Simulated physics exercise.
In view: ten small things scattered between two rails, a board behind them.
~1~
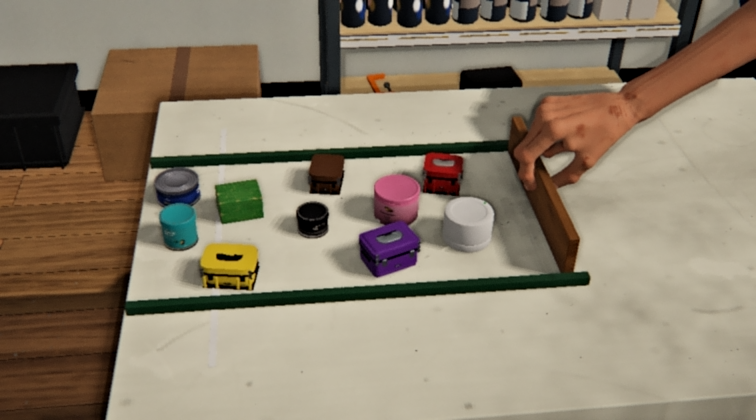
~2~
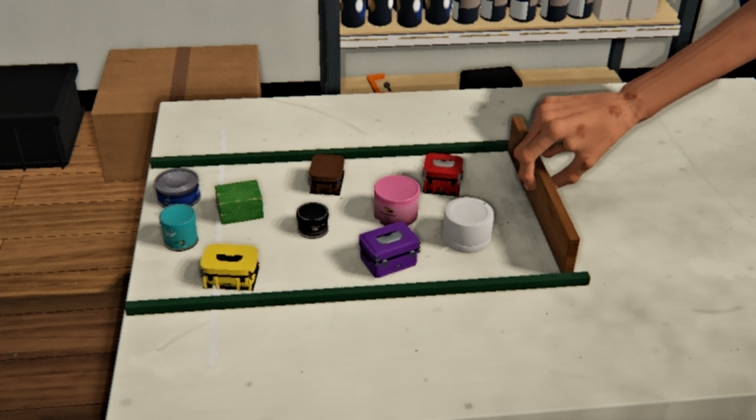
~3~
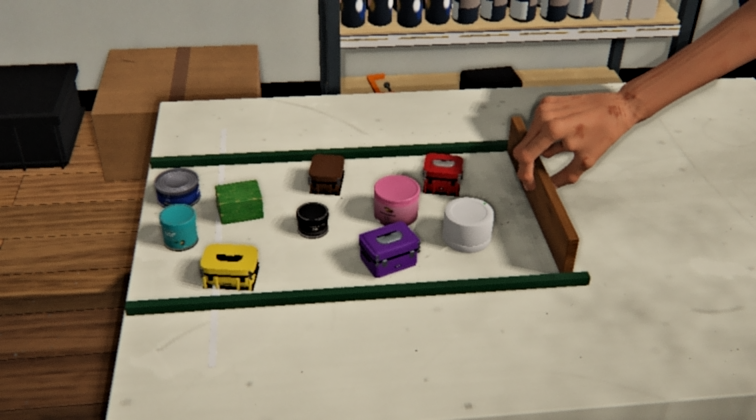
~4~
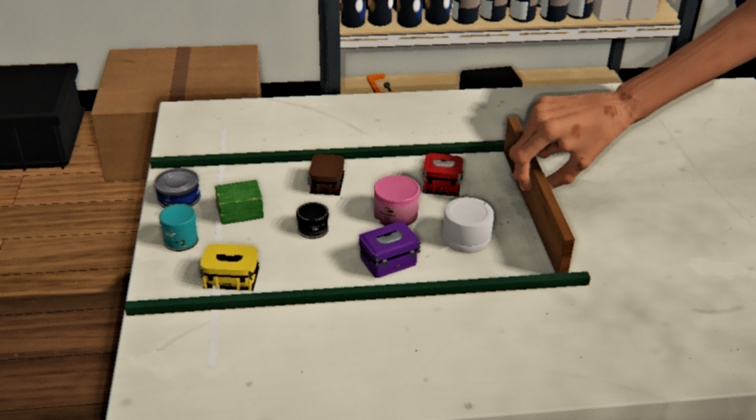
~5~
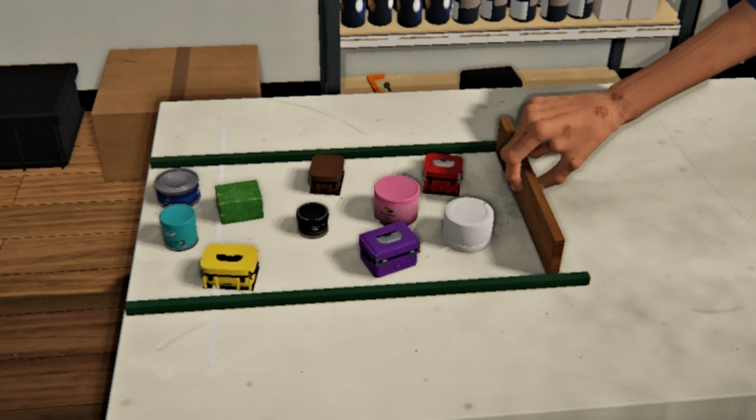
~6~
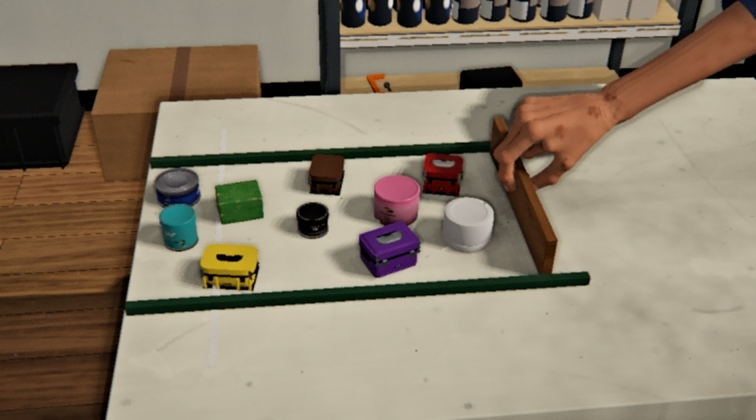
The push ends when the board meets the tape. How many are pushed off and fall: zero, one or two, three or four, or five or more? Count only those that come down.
Here the number that fall off is one or two.
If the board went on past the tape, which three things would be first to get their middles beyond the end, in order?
In order: The blue pot, then the turquoise pot, then the green block.
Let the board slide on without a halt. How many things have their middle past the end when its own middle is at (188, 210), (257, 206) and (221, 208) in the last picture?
In that order 5, 0 and 2.
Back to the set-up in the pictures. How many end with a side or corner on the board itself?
It touches 5.
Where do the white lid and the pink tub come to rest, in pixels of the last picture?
The white lid at (192, 241), the pink tub at (195, 211).
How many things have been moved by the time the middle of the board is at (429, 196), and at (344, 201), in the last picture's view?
The counts are 3 and 6.
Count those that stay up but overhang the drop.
Overhanging: 2.
Soon after, none off yet; blue pot at rest near (178, 189); turquoise pot at rest near (179, 228); yellow case at rest near (231, 267).
In the end, the number that fall off is one or two; gone, turquoise pot and blue pot.
